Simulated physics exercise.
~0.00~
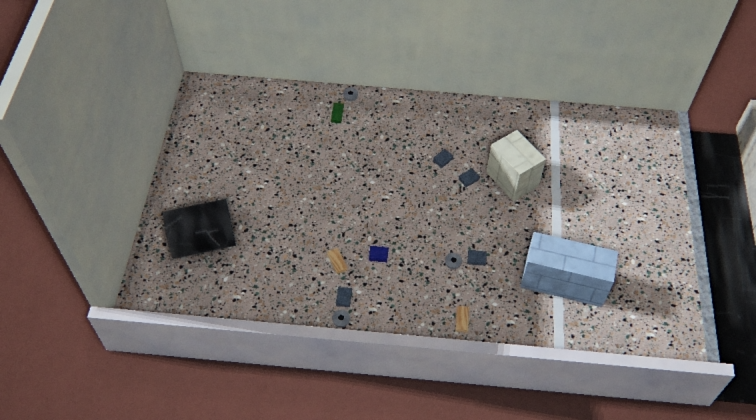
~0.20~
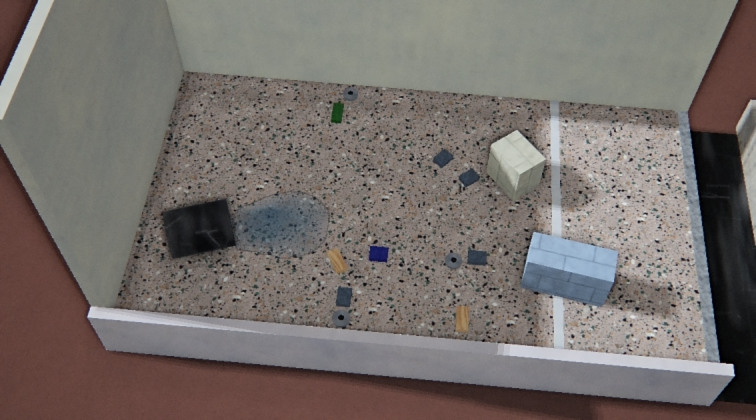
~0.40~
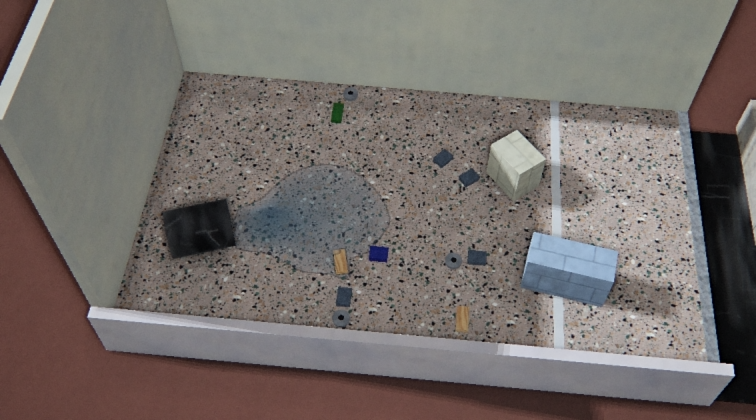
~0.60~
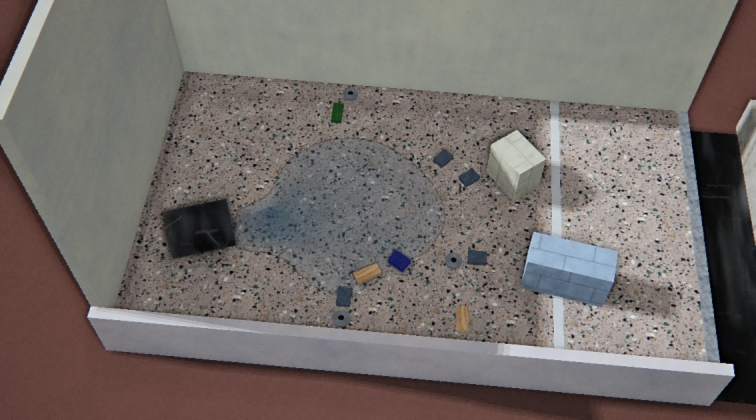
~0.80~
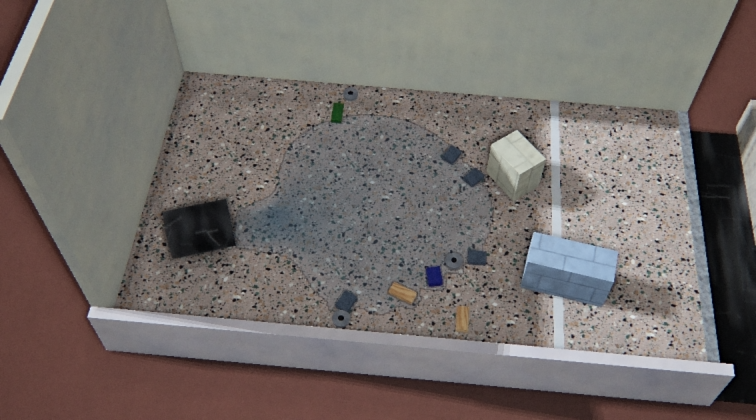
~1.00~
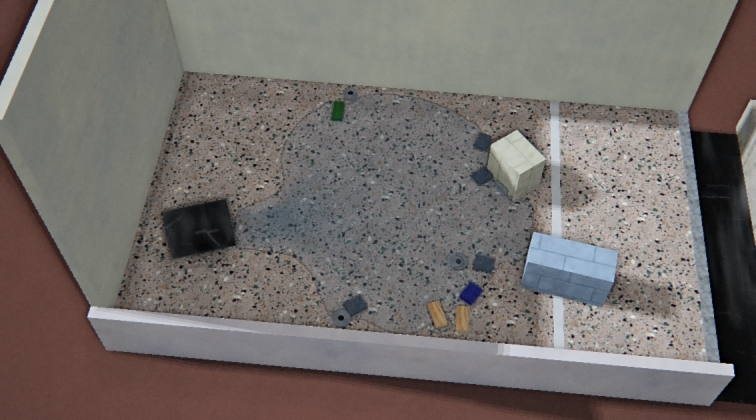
Seen from above by a still camera, water spreads across the speckled floor of a pale-walled wash-down room. A black block sits at the left, a cream block and a larger light-blue brick-patterned block stand at the right, and small green, blue, orange and slate pieces lie between. From beside the black block the pool widens rightward, pushing first an orange and a blue piece, then some slate ones.
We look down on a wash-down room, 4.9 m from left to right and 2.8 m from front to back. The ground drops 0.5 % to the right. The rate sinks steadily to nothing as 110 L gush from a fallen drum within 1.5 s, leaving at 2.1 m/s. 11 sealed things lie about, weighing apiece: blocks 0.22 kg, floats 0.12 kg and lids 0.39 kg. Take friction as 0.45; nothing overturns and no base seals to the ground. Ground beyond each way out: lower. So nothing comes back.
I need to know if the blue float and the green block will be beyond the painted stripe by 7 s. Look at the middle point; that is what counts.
One by one: The blue float makes it over; the green block doesn't make it over.
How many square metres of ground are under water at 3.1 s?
Around 5.5 m2 of it.
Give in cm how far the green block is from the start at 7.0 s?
Distance: Near 20 cm.
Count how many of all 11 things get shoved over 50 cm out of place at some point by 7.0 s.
I count 8 of them.
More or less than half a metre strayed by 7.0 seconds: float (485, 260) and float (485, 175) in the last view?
Taking them one at a time, I'd say further, then further.
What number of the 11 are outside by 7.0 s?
Tally so far: 5.
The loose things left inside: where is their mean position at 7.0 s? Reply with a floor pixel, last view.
(423, 205).
After 1.4 s the blue float is near (546, 332), 1.6 m from its start, aground; the green block is near (342, 103), 0.1 m from its start, afloat; 0 of 11 are over the mark; 4 afloat.
After 3.1 s the blue float has gone out; the green block is near (334, 98), 0.2 m from its start, aground; 5 of 11 are over the mark; 3 afloat.
After 4.9 s the blue float has gone out; the green block is near (334, 98), 0.2 m from its start, aground; 5 of 11 are over the mark; 1 afloat.
After 7.0 s the blue float has gone out; the green block is near (334, 98), 0.2 m from its start, aground; 6 of 11 are over the mark; 0 afloat.
